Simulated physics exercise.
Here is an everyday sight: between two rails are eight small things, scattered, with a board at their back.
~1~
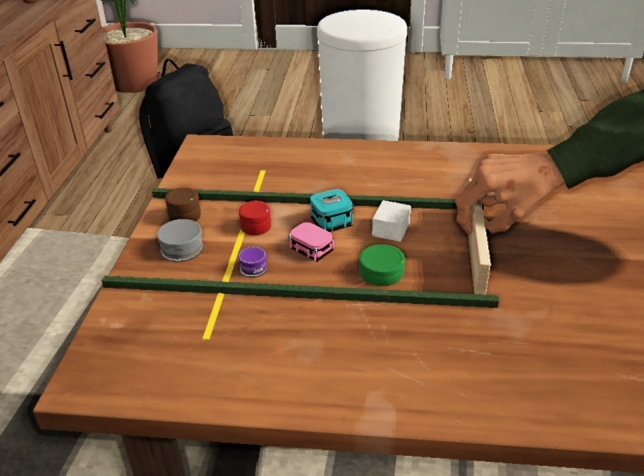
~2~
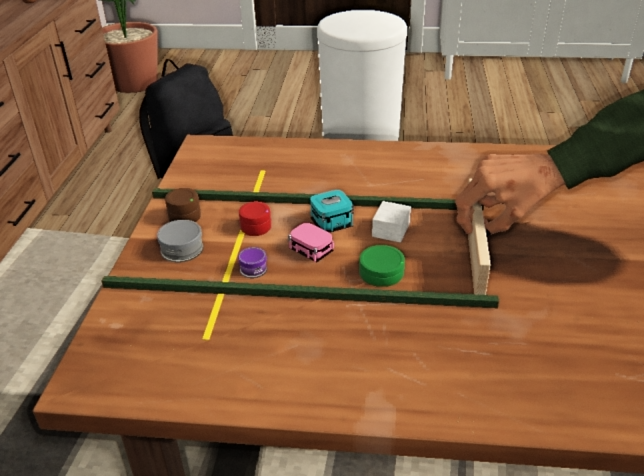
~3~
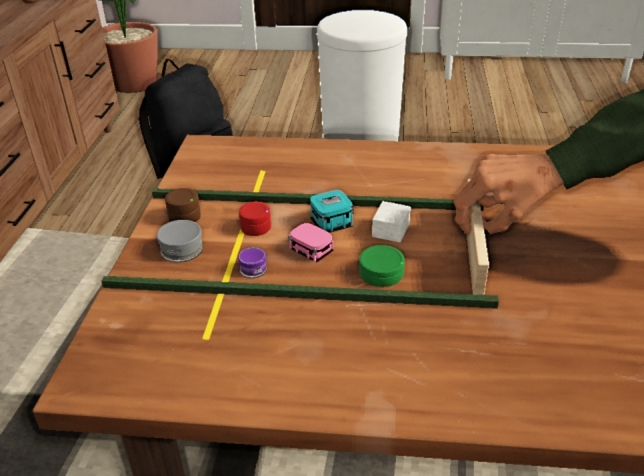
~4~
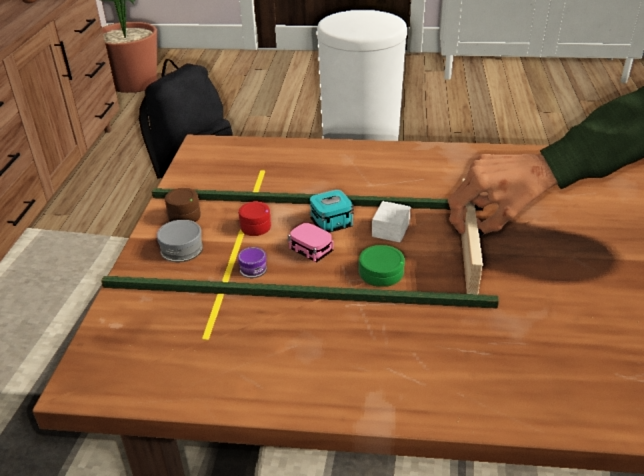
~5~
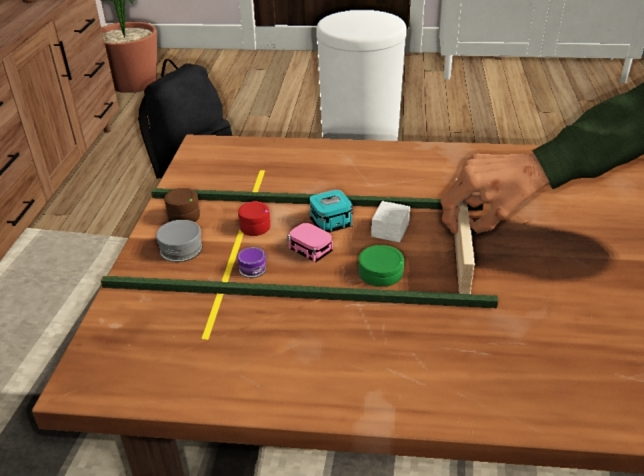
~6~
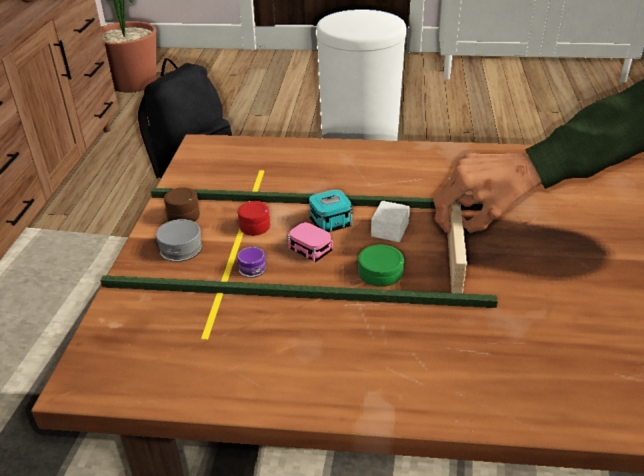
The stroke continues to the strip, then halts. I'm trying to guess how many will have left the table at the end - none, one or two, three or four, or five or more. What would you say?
Well, nothing drops off the table this time.
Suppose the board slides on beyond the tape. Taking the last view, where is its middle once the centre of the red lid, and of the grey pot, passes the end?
Red lid: (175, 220); grey pot: (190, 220).
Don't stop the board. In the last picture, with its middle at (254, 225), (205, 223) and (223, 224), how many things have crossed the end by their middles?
In order: 0, 1, 0.
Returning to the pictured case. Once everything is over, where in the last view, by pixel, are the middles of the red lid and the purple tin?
The red lid comes to rest close to (190, 219), while the purple tin rests close to (170, 265).
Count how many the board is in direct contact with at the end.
The number is 2.
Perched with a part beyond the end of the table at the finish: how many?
Looks like 0 of them.
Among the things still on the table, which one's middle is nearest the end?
I'd say the brown lid.
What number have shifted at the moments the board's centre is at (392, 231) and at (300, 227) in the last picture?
Answer - first 2, then 6.
Soon after, none off yet; brown lid at rest near (182, 206); grey pot at rest near (180, 241); red lid at rest near (254, 218).
After that, none off yet; brown lid at rest near (182, 206); grey pot at rest near (180, 241); red lid displaced a little near (244, 220).
In the end, the number that fall off is zero.
